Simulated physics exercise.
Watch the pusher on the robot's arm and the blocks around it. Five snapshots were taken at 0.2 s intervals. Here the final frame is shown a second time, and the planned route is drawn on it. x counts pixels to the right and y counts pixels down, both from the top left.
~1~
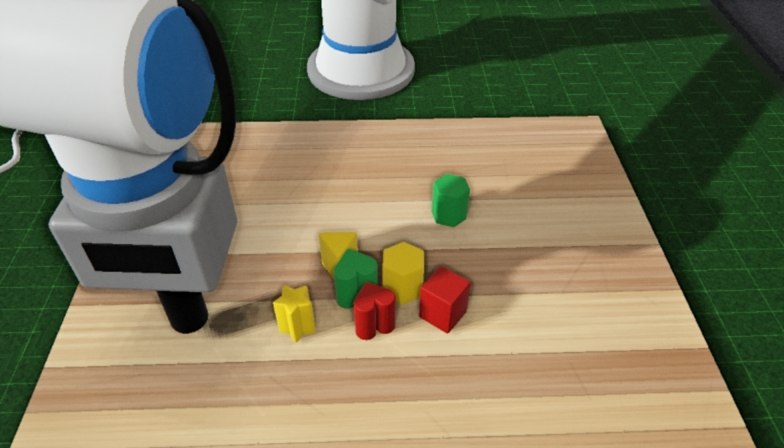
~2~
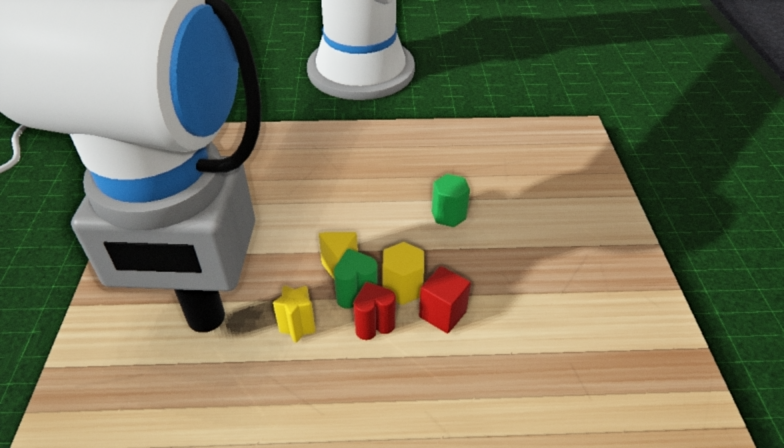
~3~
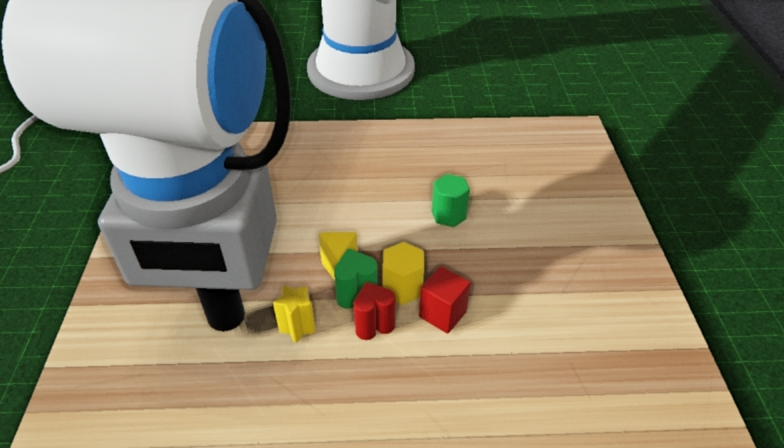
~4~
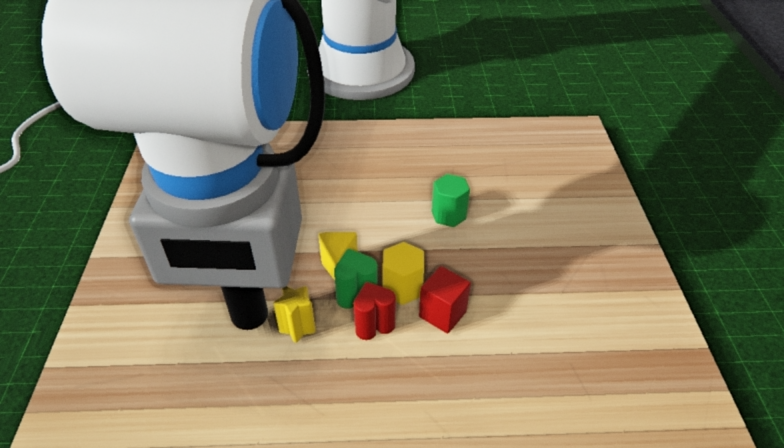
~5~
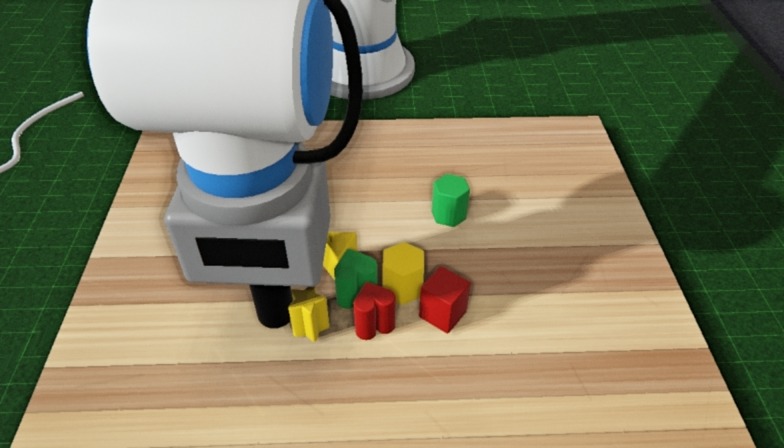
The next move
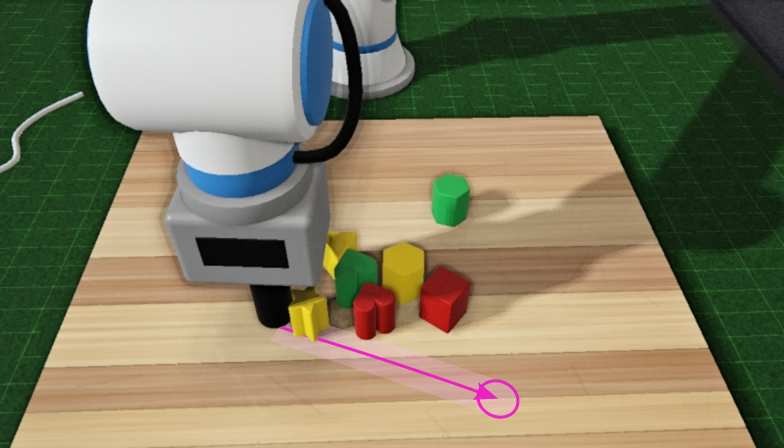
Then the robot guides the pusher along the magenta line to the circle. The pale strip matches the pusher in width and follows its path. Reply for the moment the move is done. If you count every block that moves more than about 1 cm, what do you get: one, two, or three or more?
Total: Two.
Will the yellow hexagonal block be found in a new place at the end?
No, that is not how it ends up.
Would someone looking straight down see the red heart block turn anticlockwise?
Yes, that is how it ends up.
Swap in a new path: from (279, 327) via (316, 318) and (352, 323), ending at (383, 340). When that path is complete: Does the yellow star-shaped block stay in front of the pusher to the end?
Yes, I think so.
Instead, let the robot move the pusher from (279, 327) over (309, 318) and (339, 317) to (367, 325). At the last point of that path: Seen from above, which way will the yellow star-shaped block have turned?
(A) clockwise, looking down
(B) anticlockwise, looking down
The one that fits is A, clockwise, looking down.
The line goes in a line from (279, 327) to (498, 399).
On the path given first. One third of the way, pusher at (349, 337); yellow star-shaped block at (382, 315); red heart block at (405, 297), turned 70° anticlockwise.
Two thirds of the way, pusher at (422, 361); yellow star-shaped block at (441, 317), turned 65° anticlockwise; red heart block at (419, 291), turned 100° anticlockwise; red square at (451, 280), turned 15° clockwise.
At the end, pusher at (501, 388); yellow star-shaped block at (442, 317), turned 70° anticlockwise; green heart block unmoved; red heart block at (419, 291), turned 100° anticlockwise; yellow hexagonal block unmoved; red square at (451, 280), turned 15° clockwise.
